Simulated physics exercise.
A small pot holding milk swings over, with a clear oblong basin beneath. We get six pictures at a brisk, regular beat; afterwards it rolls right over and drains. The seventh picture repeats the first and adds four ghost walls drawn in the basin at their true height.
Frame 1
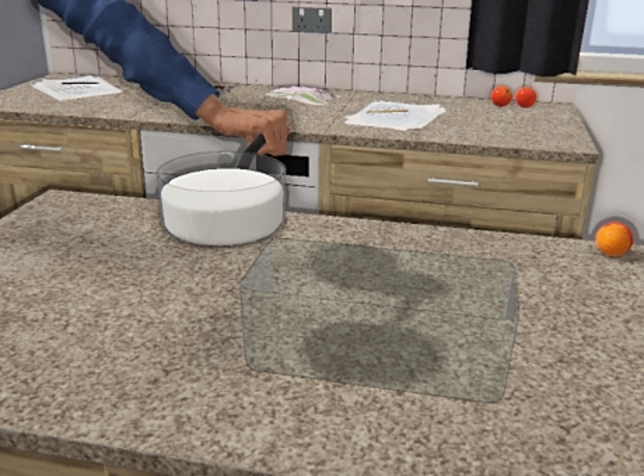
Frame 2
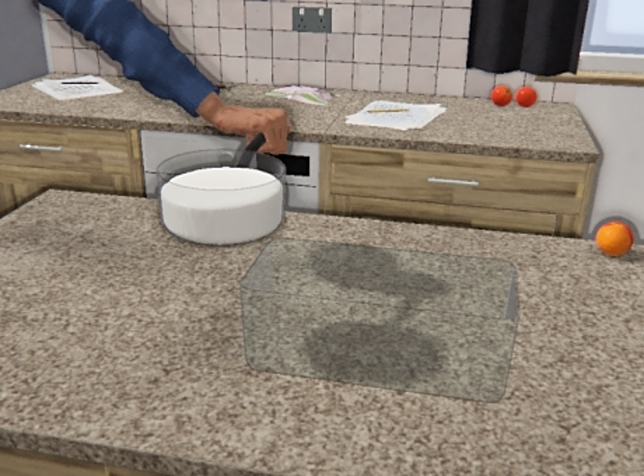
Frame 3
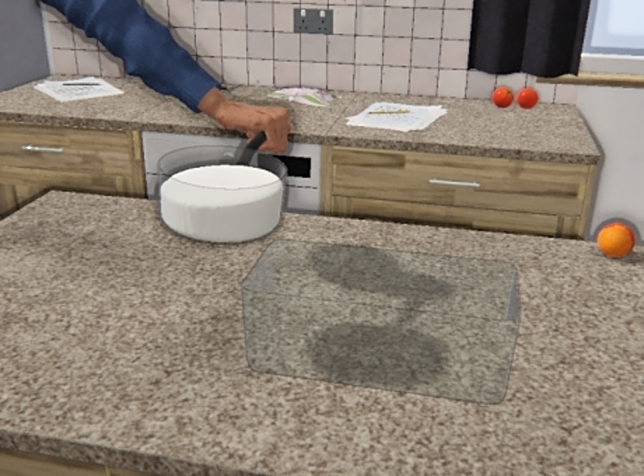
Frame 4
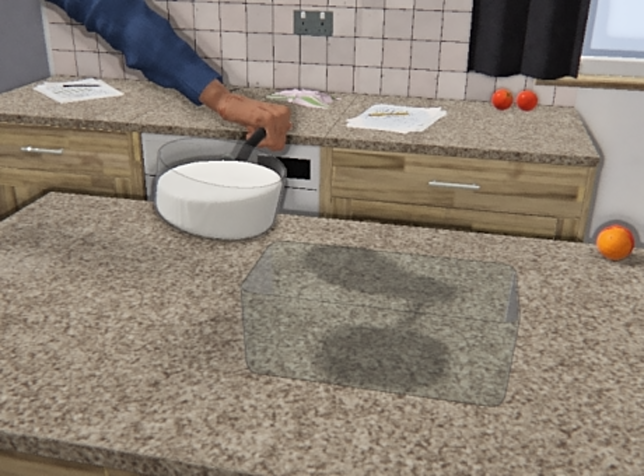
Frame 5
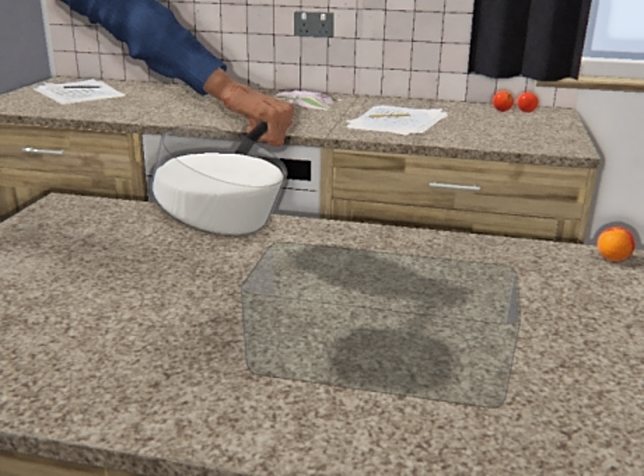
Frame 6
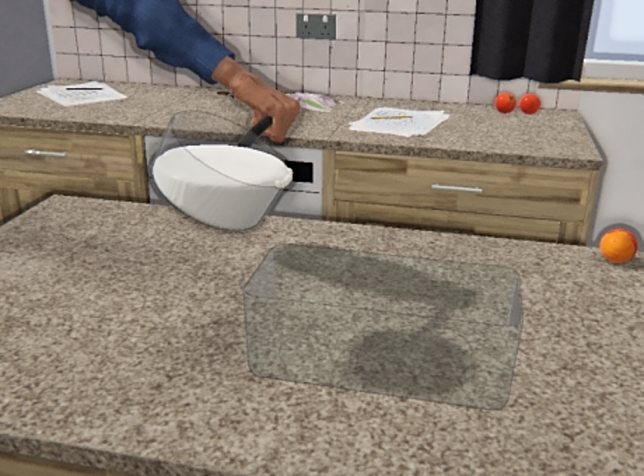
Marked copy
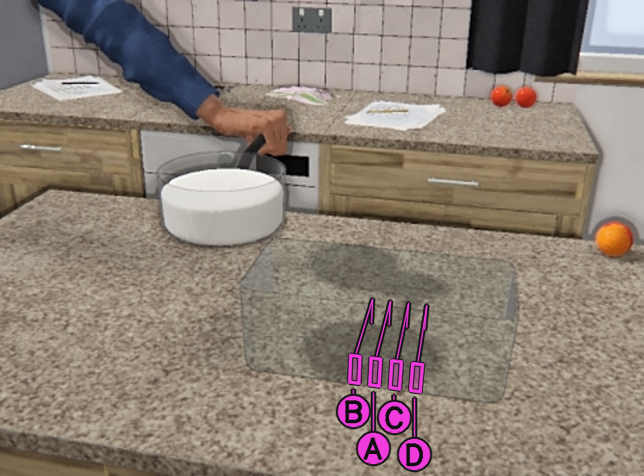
A kitchen with speckled stone counters, wooden drawers and a pale tiled wall is seen from slightly above, across a counter in the foreground. A hand in a blue sleeve holds a small clear pot of white milk by its dark handle, left of a transparent oblong basin, with two red tomatoes and an orange at right. The pot starts upright, then tilts steadily rightward until milk just crosses its lip, while the view shifts very slightly.
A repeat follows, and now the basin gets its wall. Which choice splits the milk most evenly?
I would pick position B.
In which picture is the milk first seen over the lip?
In picture 6.
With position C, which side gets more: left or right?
The left side.
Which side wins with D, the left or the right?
The left one.
On the marked copy, A at (373, 392); B at (353, 389); C at (393, 395); D at (414, 398).
If A is chosen, about 79 % ends left of the wall and 20 % right of it.
If B is chosen, about 46 % ends left of the wall and 53 % right of it.
If C is chosen, about 93 % ends left of the wall and 6 % right of it.
If D is chosen, about 88 % ends left of the wall and 10 % right of it.
